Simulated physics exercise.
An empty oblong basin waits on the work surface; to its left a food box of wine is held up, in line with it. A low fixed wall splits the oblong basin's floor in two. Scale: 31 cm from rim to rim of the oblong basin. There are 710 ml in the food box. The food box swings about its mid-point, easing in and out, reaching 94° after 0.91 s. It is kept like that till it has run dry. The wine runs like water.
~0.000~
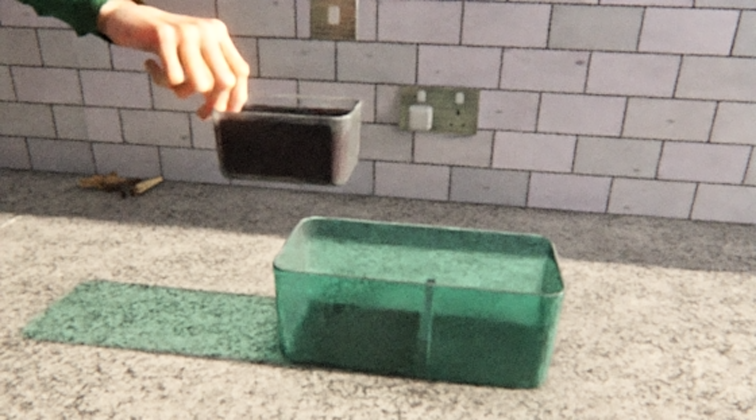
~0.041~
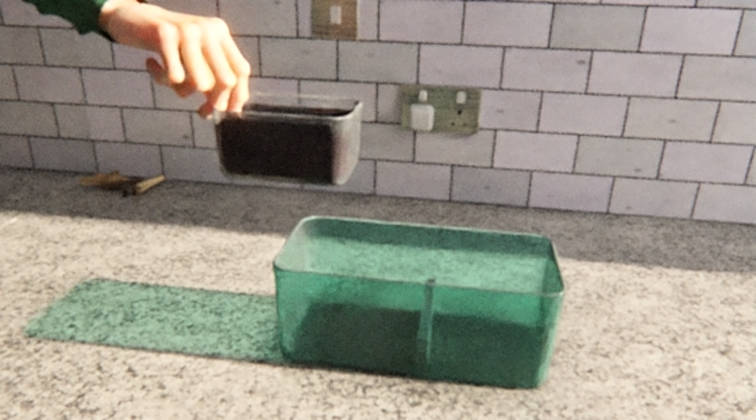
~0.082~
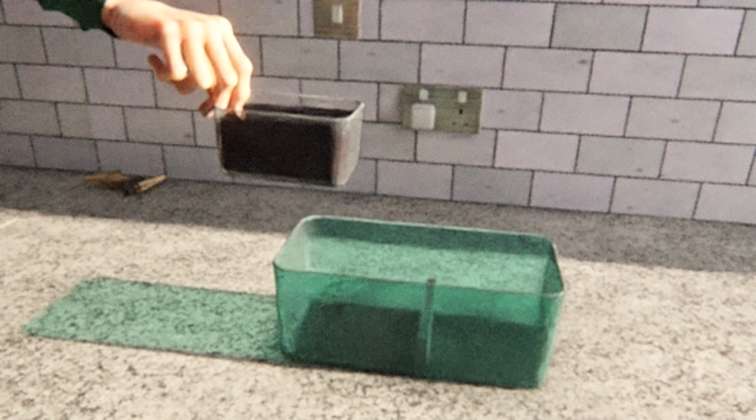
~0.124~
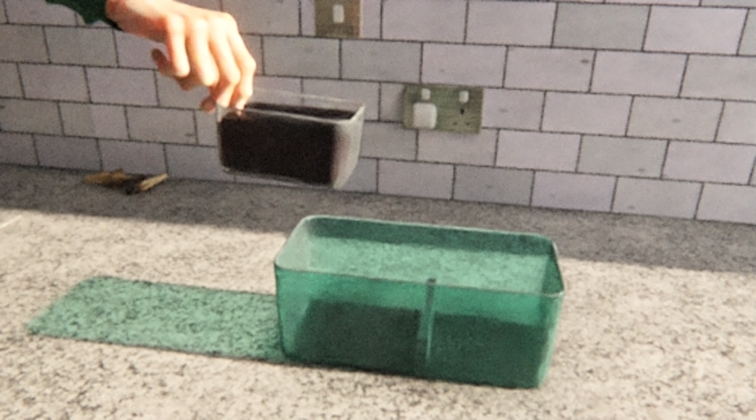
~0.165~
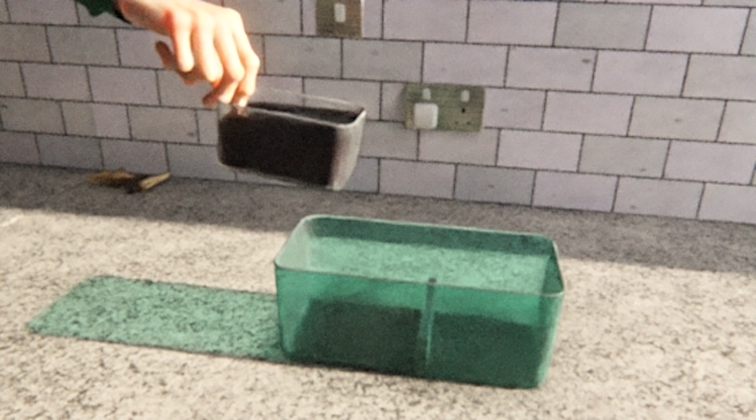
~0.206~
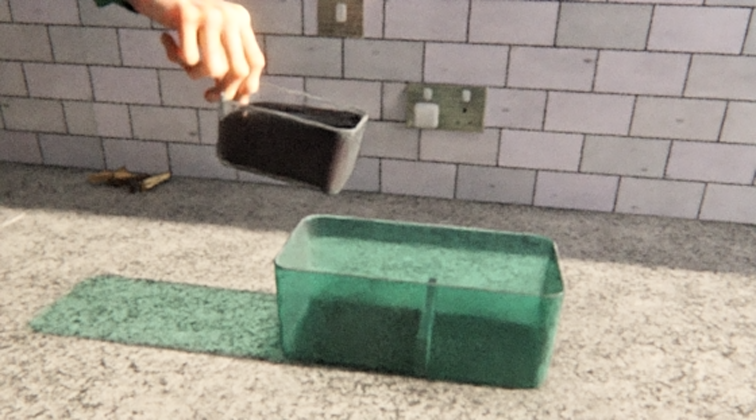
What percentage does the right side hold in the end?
Roughly 30 per cent is past the wall.
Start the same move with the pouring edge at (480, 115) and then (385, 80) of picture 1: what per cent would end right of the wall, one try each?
First 80, then 70 per cent.
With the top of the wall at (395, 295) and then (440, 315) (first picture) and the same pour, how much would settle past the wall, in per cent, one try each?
In turn about 70 and 10 per cent.
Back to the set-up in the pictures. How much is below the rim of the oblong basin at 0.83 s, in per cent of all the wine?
Near 82 in a hundred.
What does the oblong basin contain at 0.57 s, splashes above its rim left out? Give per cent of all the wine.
About 14 per cent.
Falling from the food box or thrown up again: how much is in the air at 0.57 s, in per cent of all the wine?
Some 34 per cent.
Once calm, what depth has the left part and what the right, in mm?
Left about 24 mm, right about 12 mm.
After 0.57 s the tilt is 65° and 53 per cent is still to pour, 13 is left of the wall and 1 right of it.
After 0.83 s the tilt is 92° and 12 per cent is still to pour, 52 is left of the wall and 30 right of it.
After 1.11 s the tilt is 94° and 3 per cent is still to pour, 64 is left of the wall and 30 right of it.
After 1.41 s the tilt is 94° and 1 per cent is still to pour, 67 is left of the wall and 30 right of it.
In the end 69 per cent lies left of the wall, 30 right of it and 1 outside.
